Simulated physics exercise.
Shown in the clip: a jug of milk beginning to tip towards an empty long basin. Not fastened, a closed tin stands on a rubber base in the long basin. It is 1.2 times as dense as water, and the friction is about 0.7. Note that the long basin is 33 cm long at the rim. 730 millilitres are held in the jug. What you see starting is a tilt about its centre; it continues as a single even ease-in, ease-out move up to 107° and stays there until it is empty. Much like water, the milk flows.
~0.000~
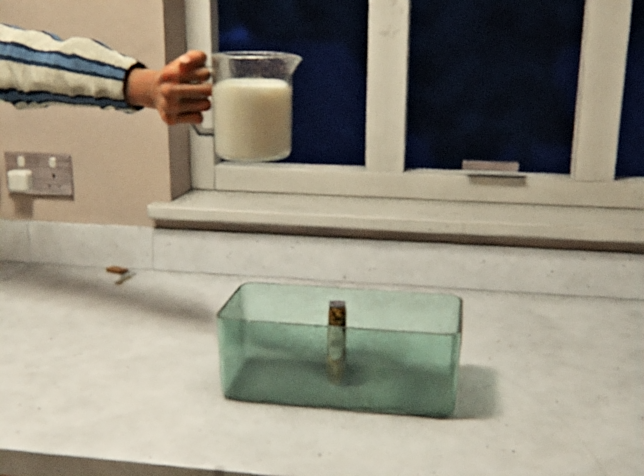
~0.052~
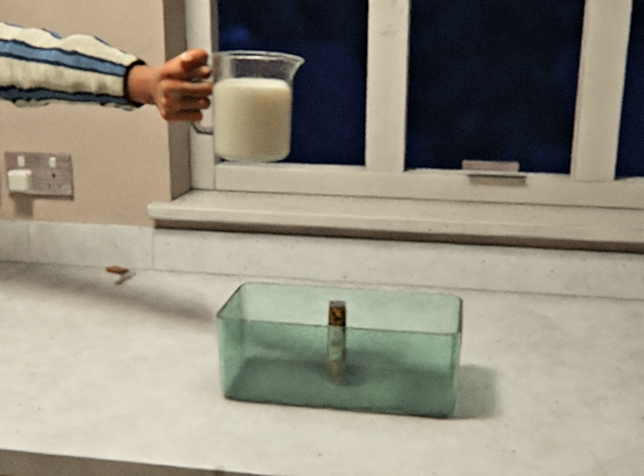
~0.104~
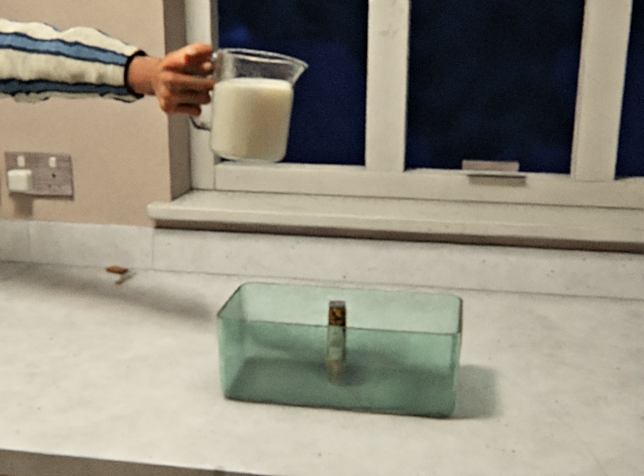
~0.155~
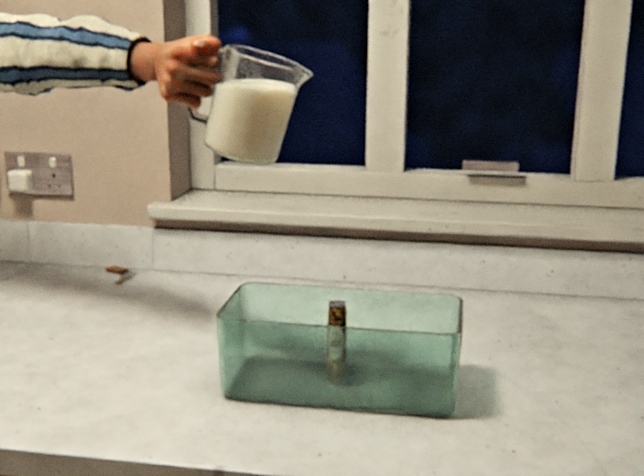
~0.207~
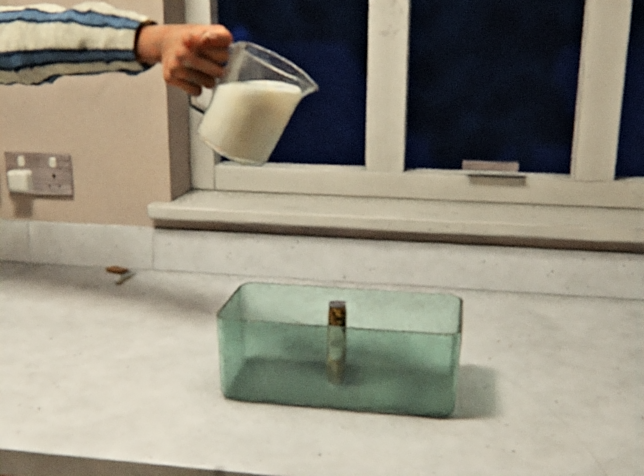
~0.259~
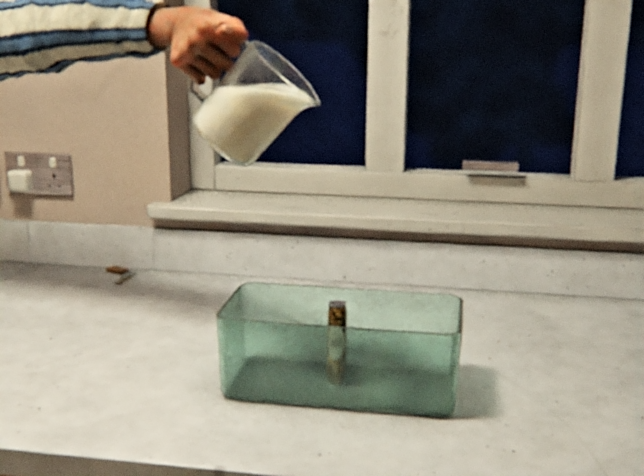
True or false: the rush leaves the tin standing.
True.
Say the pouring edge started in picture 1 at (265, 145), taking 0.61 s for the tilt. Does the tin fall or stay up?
It tumbles.
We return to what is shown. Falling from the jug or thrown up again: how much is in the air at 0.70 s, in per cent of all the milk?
Around 38 percent of it is airborne.
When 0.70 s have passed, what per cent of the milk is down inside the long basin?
44 per cent or thereabouts.
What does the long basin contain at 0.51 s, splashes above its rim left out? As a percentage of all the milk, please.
Around 1%.
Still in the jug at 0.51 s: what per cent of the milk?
Near 62 in a hundred.
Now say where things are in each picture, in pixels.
In the first frame, it leans 0°; its right rim is at (302, 57); the milk meets the walls at (218, 82) and (289, 84); the long basin's rim runs from (229, 300) to (461, 316); the tin's top is at (337, 307).
In the second frame, it leans 2°; its right rim is at (303, 59); the milk meets the walls at (219, 82) and (290, 85).
In the third frame, it leans 8°; its right rim is at (308, 65); the milk meets the walls at (219, 82) and (292, 85).
In the fourth frame, it leans 16°; its right rim is at (313, 74); the milk meets the walls at (221, 84) and (296, 86).
In the fifth frame, it leans 28°; its right rim is at (318, 88); the milk meets the walls at (213, 99) and (302, 89).
In the sixth frame, it leans 41°; its right rim is at (320, 104); the milk meets the walls at (207, 101) and (313, 97).
By 0.51 s the tilt is 101° and 63 per cent is still to pour; the tin stands where it began.
By 0.70 s the tilt is 107° and 18 per cent is still to pour; the tin stands where it began.
By 0.90 s the tilt is 107° and 3 per cent is still to pour; the tin stands where it began.
By 1.11 s the tilt is 107° and 0 per cent is still to pour; the tin stands where it began.
At rest the tin stands where it began.
